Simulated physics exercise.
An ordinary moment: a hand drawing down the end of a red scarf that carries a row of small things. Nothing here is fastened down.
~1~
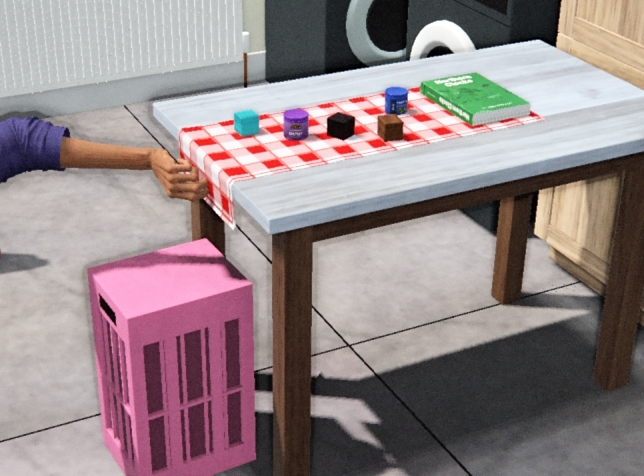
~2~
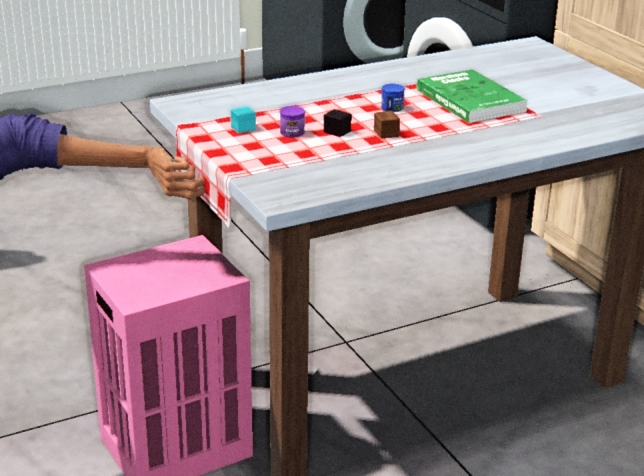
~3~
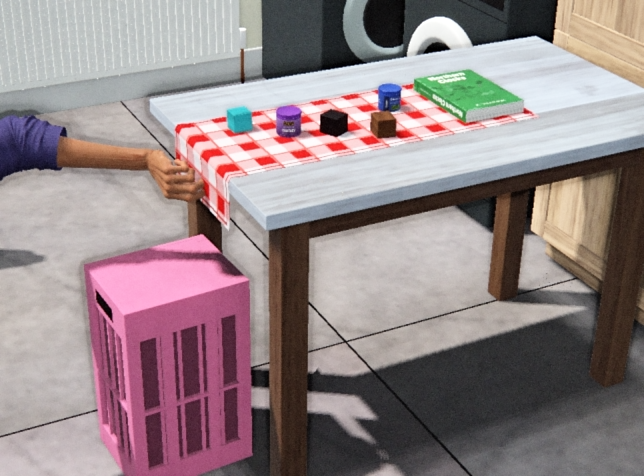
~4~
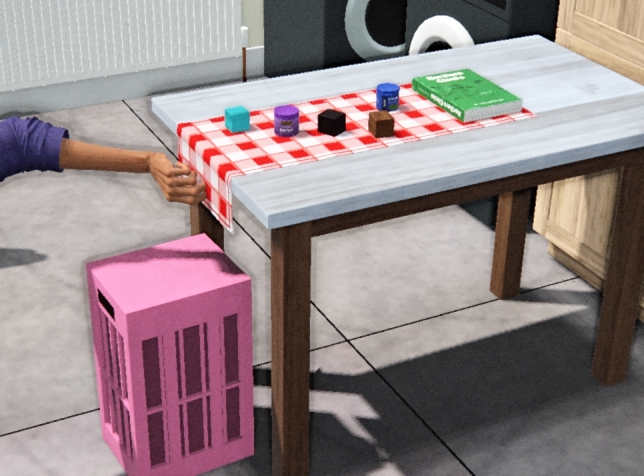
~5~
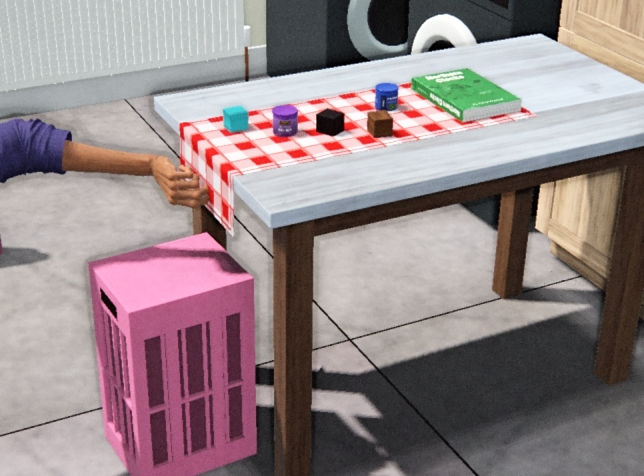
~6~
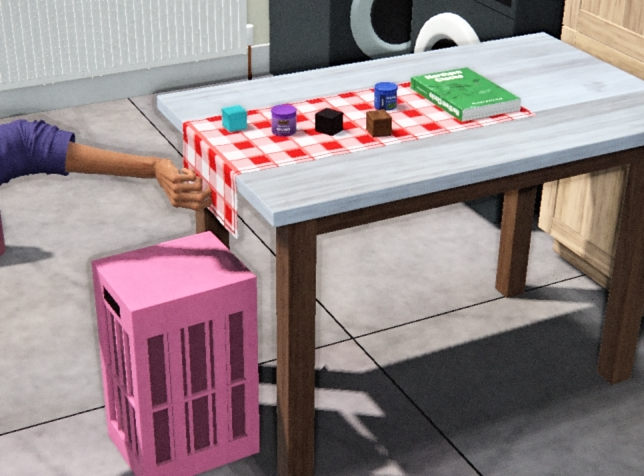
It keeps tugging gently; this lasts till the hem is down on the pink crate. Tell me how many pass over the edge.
The number of things lost will likely be one.
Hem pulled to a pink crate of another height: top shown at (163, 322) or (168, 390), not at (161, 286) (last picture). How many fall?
Over the edge: 2, then 4.
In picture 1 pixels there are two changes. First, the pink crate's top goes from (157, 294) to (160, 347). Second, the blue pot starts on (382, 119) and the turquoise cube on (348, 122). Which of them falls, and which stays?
Final state: The blue pot is still in place, the turquoise cube is still in place.
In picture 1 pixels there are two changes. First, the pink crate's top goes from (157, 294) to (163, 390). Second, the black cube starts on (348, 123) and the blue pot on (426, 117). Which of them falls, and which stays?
The black cube comes down; the blue pot holds on.
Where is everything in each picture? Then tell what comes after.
The first picture shows hem (234, 230); turquoise cube (247, 114); purple pot (296, 114); black cube (341, 117); brown cube (391, 119); blue pot (397, 91); top of the crate (157, 294).
The second picture shows hem (230, 228); turquoise cube (243, 111).
The third picture shows hem (229, 231); purple pot (289, 110).
The fourth picture shows hem (233, 233); black cube (332, 113); top of the crate (155, 289).
The fifth picture shows hem (234, 237); brown cube (380, 115).
The sixth picture shows hem (238, 239); turquoise cube (234, 109); purple pot (284, 109); black cube (329, 113); brown cube (379, 114); blue pot (386, 86).
Soon after, hem near (210, 243); all still up.
Then, hem on the crate; turquoise cube gone.
At rest, hem on the crate; turquoise cube gone. The table loses one.
